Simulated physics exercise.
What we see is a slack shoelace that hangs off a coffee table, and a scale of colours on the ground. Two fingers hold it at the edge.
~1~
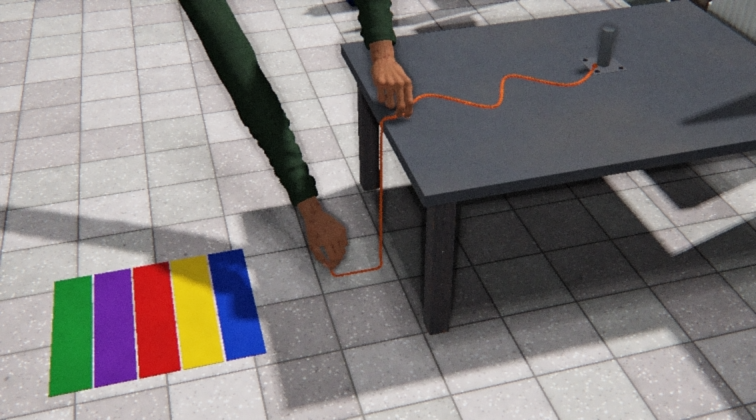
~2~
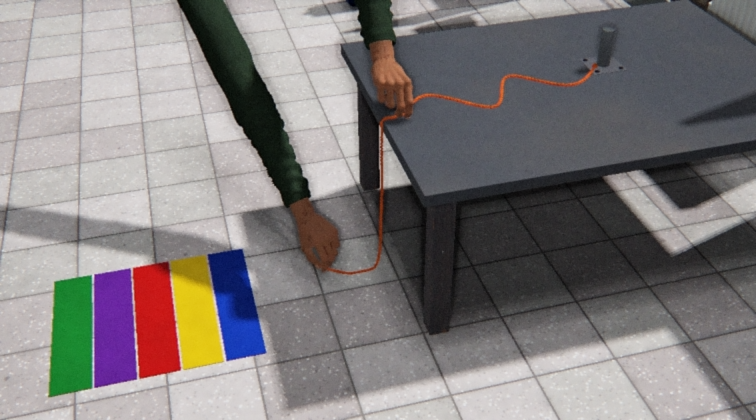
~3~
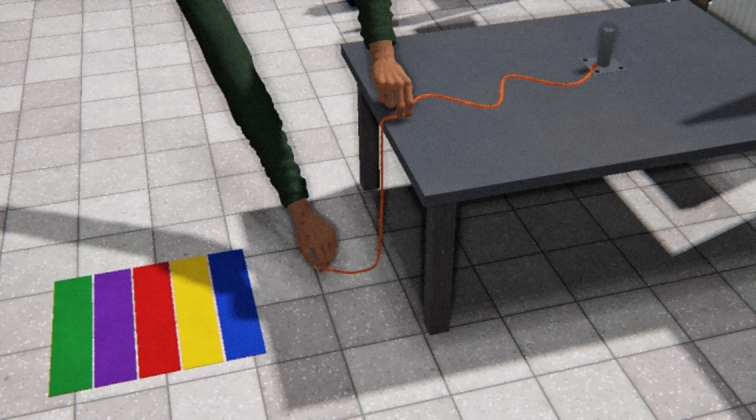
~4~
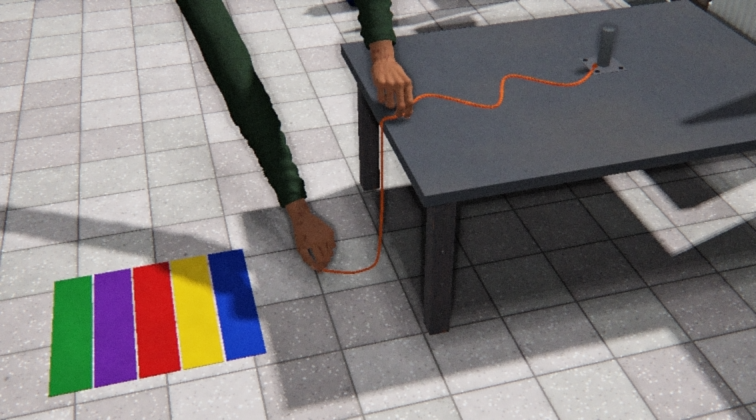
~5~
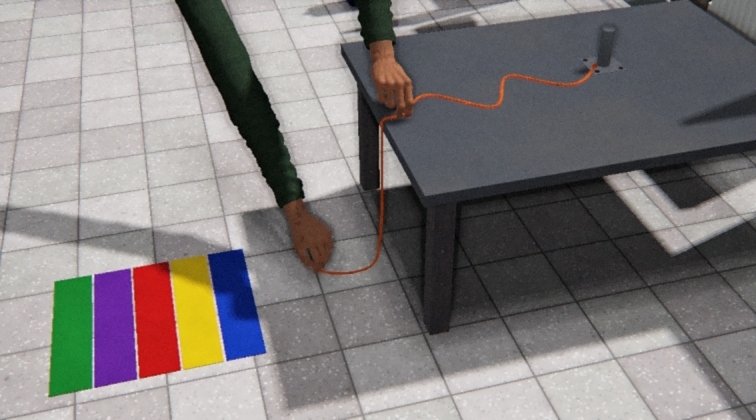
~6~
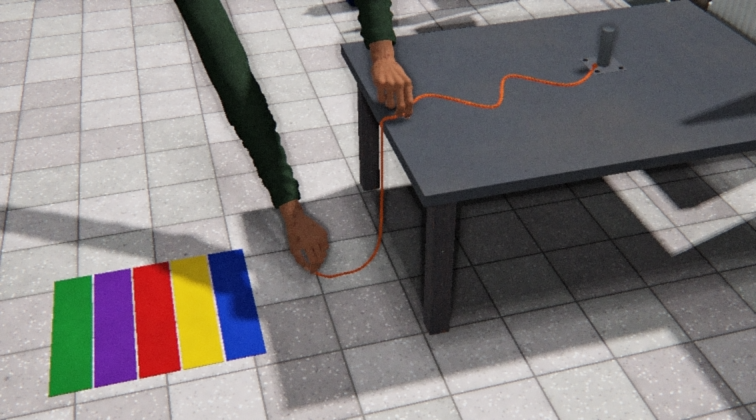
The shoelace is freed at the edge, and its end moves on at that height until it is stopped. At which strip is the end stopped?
Over purple.
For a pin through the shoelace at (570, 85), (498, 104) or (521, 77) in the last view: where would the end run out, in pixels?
About (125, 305), (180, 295) and (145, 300).
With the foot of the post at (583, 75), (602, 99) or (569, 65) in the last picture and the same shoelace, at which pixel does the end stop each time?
The places are (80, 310), (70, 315) and (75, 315).
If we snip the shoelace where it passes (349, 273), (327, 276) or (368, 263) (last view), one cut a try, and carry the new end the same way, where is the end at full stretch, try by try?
About (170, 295), (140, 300) and (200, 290).
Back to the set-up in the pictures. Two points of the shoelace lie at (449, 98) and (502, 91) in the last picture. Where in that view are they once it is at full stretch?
About (390, 112), and the other about (466, 95).
Soon after, end near (181, 293); over yellow.
After that, end near (138, 301); over red.
At the stop, end near (113, 306); over purple. The end stops over the purple strip.
